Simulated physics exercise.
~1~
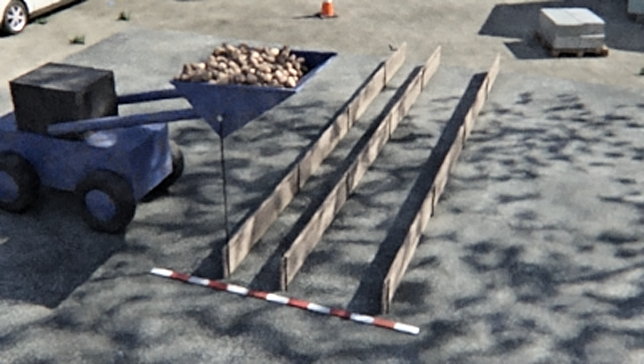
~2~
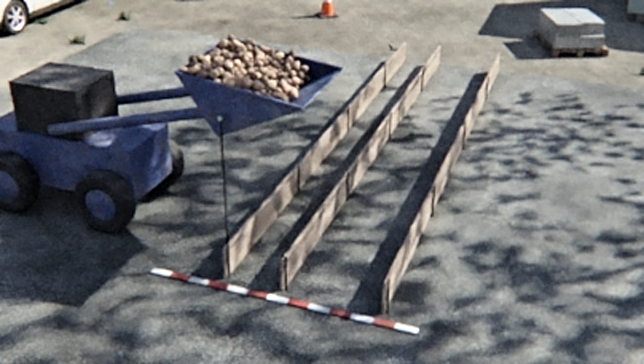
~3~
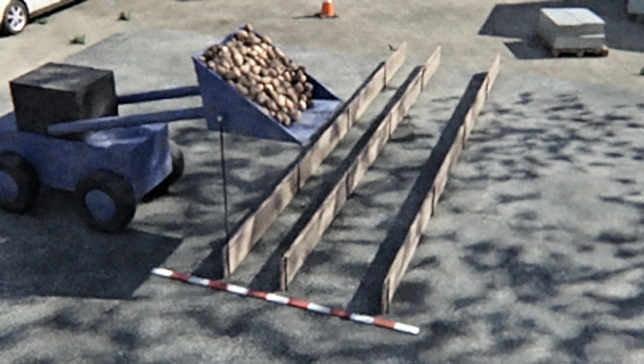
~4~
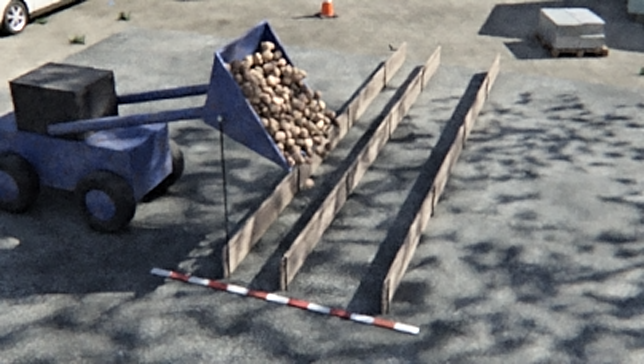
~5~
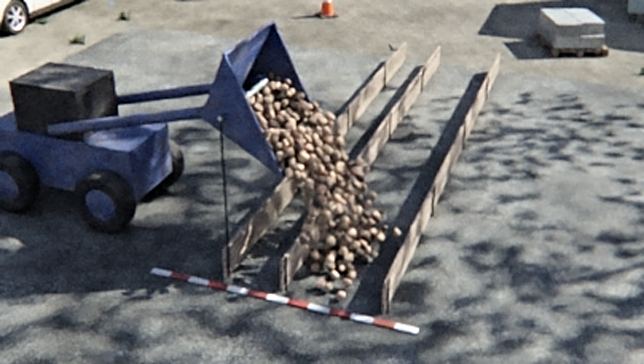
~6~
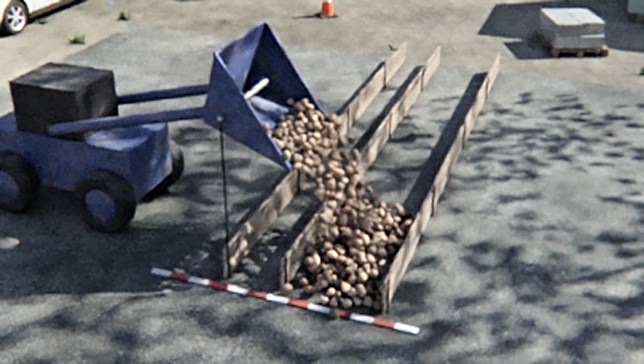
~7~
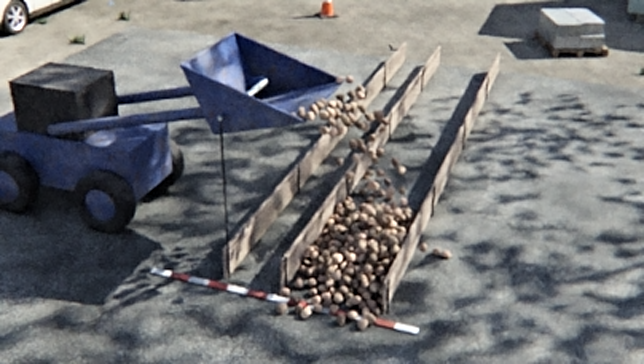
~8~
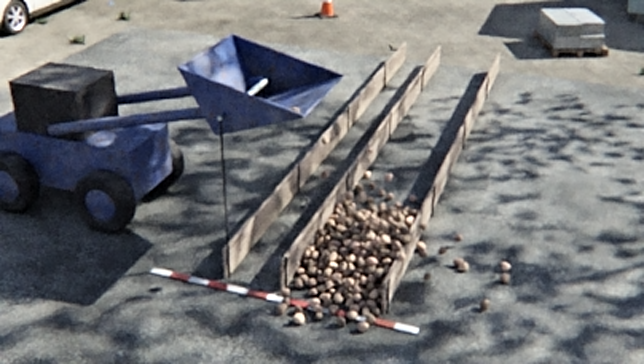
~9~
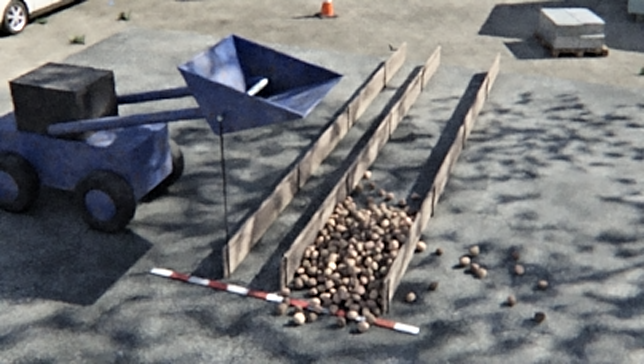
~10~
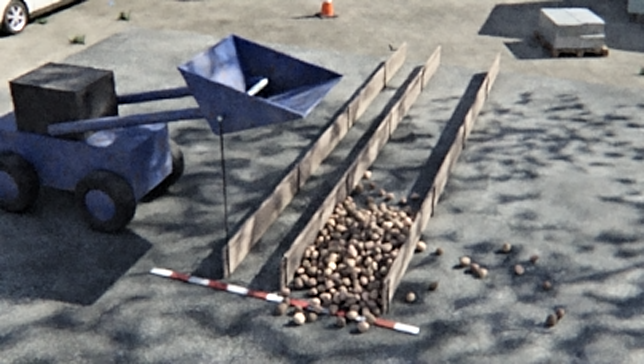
A blue loader with a dark box on top stands at the left of a grey paved yard, seen from above in dappled shade, its raised bucket heaped with brown rounded stones. Three long wooden boards run away to its right, behind a red and white striped staff. The bucket tips steeply to the right, and the stones slide out, pouring over the nearer boards into the far bay. It then swings partway back, empty, as the last stones drop. Most lie piled between the middle and right boards, while a few roll beyond and settle on the paving.
